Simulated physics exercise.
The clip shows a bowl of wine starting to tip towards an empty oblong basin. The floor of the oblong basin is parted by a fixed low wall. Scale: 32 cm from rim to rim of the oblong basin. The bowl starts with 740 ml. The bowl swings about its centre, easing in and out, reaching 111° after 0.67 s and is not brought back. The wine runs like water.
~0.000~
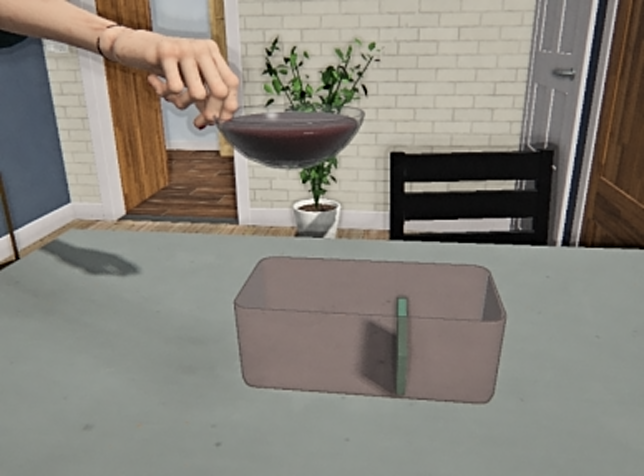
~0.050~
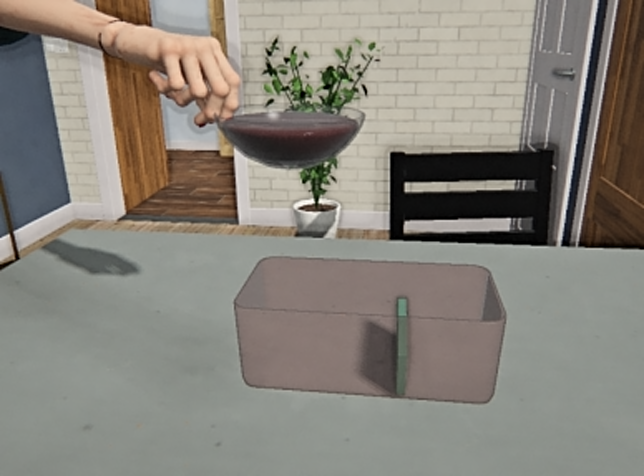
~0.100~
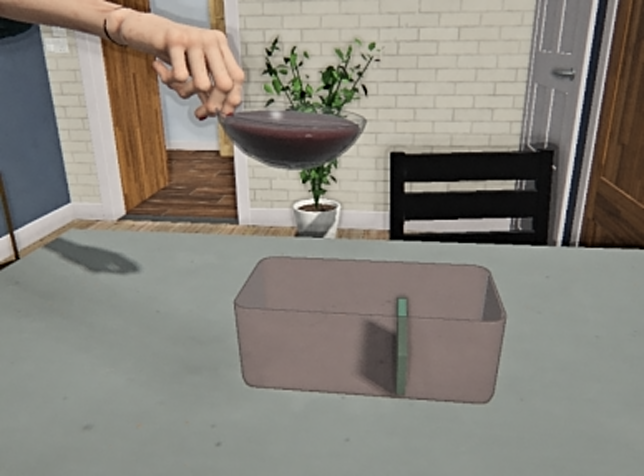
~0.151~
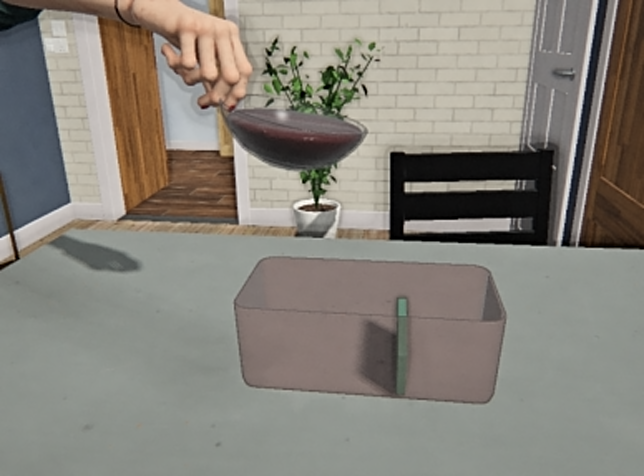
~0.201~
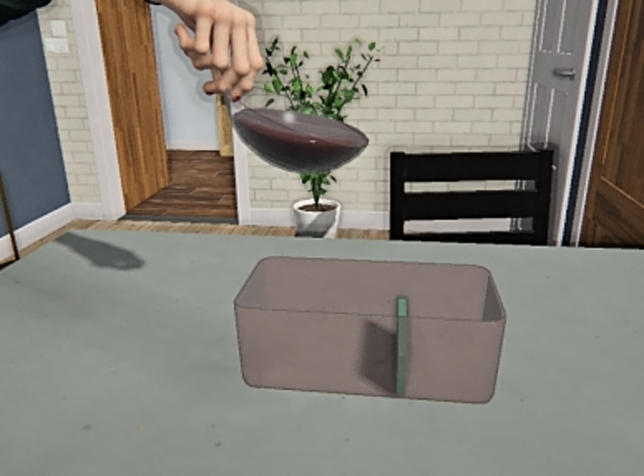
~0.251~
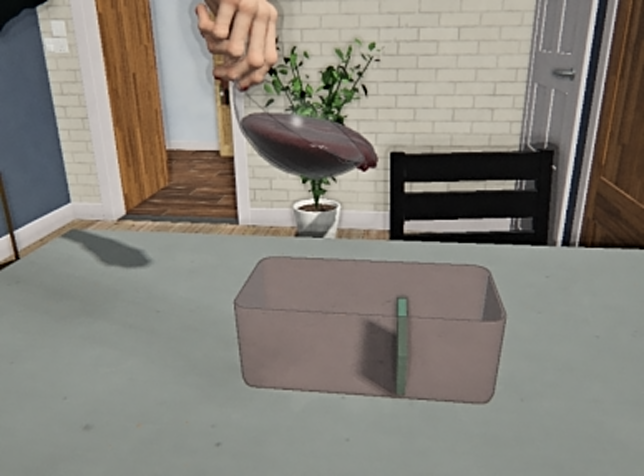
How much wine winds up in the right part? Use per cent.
Roughly 48 per cent is past the wall.
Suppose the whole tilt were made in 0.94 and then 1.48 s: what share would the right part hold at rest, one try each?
In turn about 60 and 75 per cent.
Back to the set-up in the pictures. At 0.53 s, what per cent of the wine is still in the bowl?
Some 0 per cent.
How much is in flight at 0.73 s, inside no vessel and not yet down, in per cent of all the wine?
Some 18 per cent.
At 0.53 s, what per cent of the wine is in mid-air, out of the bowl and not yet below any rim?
Near 34 in a hundred.
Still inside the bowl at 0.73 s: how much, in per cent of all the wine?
Some 0 per cent.
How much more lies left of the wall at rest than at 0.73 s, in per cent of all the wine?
Some 7 per cent.
After 0.53 s the tilt is 99° and 0 per cent is still to pour, 15 is left of the wall and 50 right of it.
After 0.73 s the tilt is 111° and 0 per cent is still to pour, 40 is left of the wall and 41 right of it.
After 0.94 s the tilt is 111° and 0 per cent is still to pour, 47 is left of the wall and 48 right of it.
After 1.17 s the tilt is 111° and 0 per cent is still to pour, 47 is left of the wall and 48 right of it.
In the end 47 per cent lies left of the wall, 48 right of it and 5 outside.
